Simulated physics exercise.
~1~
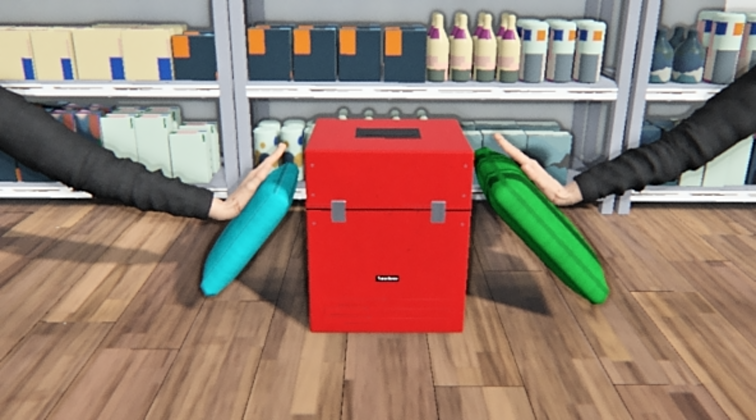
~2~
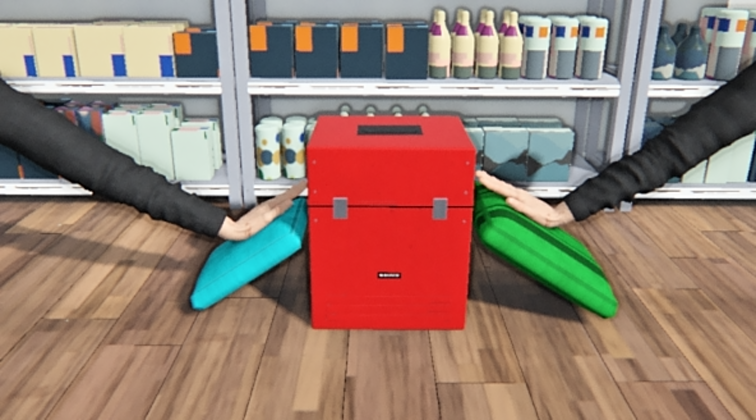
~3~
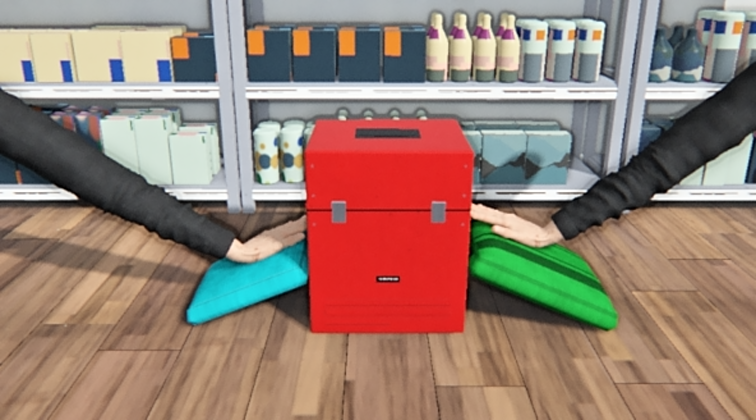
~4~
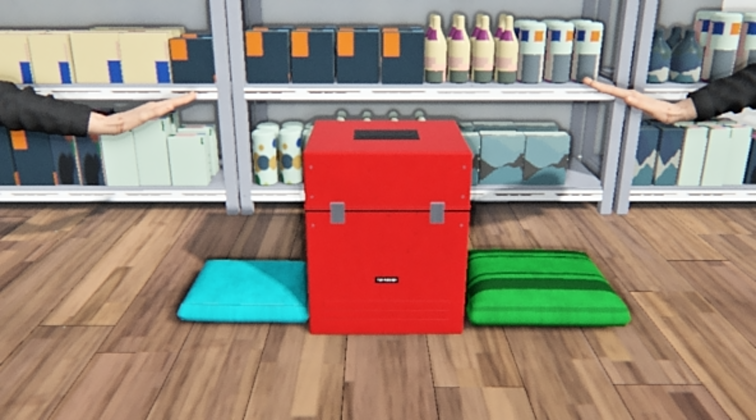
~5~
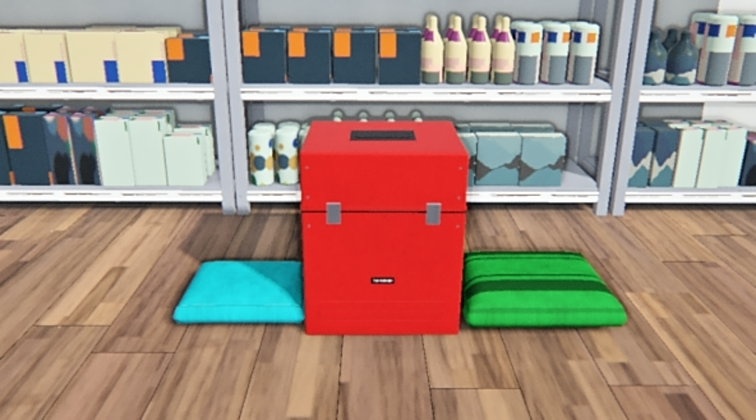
A bright red chest with two metal latches stands on a bare wooden floor, seen from the front by a slightly swaying camera, with shelves of boxes and bottles behind it. A turquoise soft bag leans at its left side and a green cushion at its right, each touched by an open hand in a dark sleeve. As the hands move lower with them, both soft items tilt steadily down toward the floor. The hands then let go and draw back toward the edges of the view. The bag and the cushion end lying flat on either side of the unmoved chest.
